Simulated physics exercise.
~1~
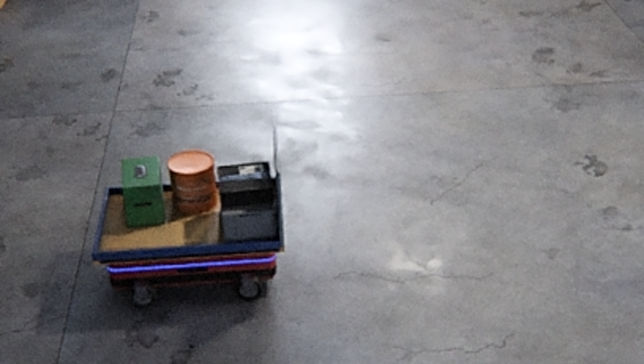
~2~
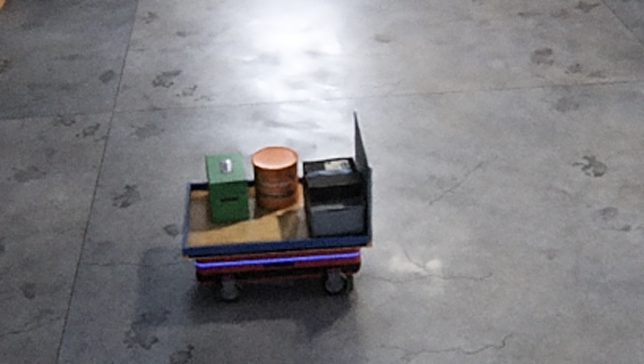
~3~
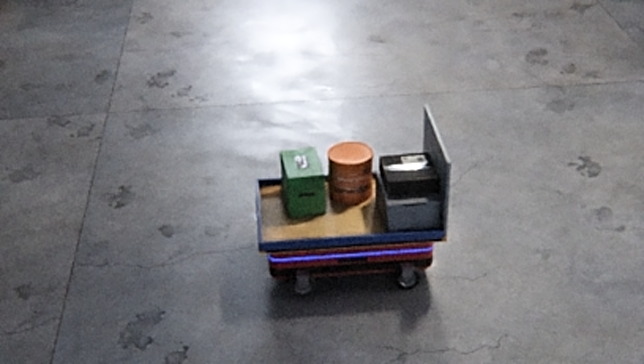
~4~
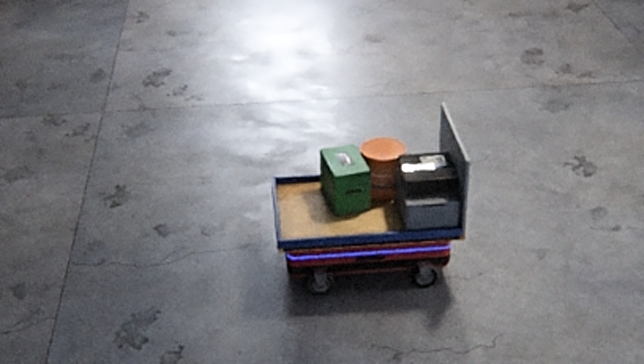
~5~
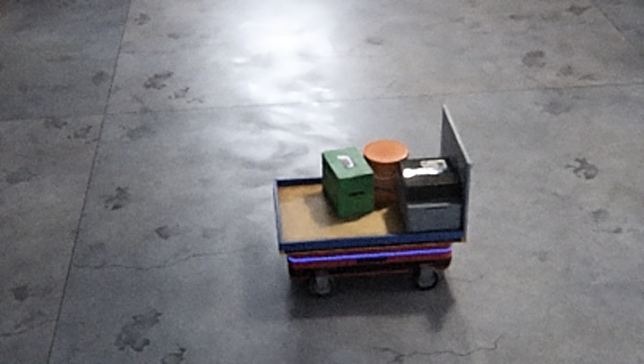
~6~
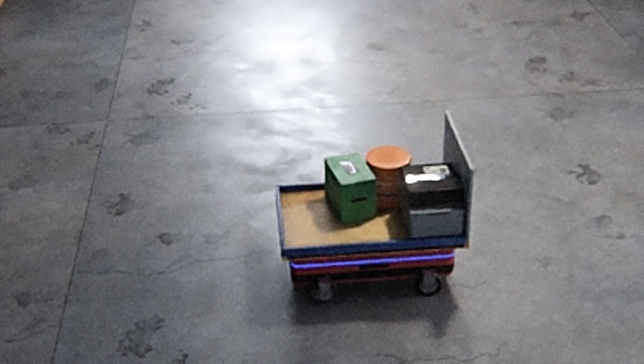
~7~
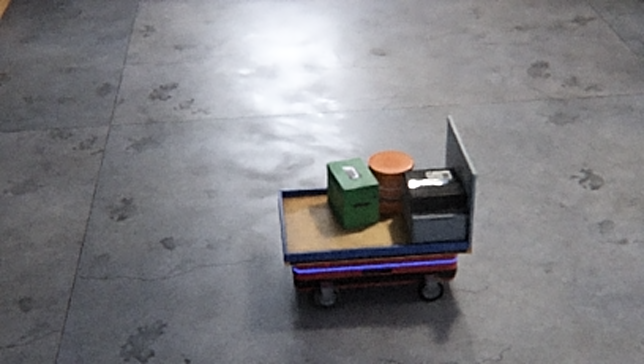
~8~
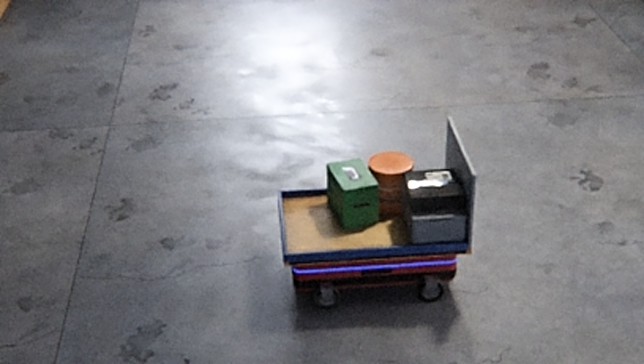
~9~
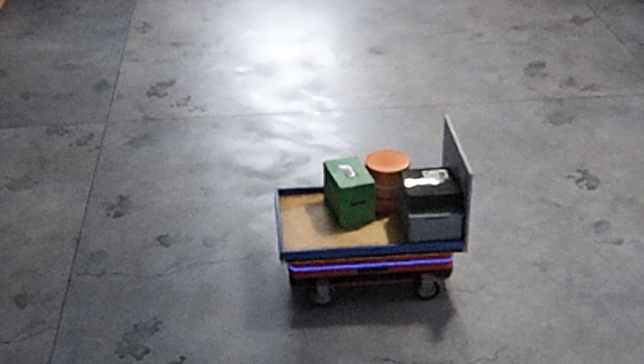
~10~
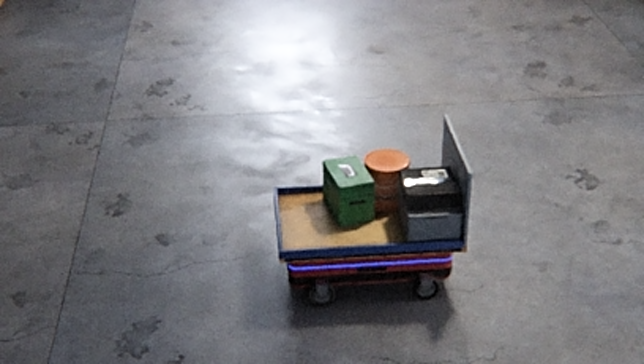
A small flat cart rolled to the right across a grey floor and came to a halt, and its green toolbox and orange pail slid forward toward the dark boxes by the front board, ending with everything upright and still aboard.
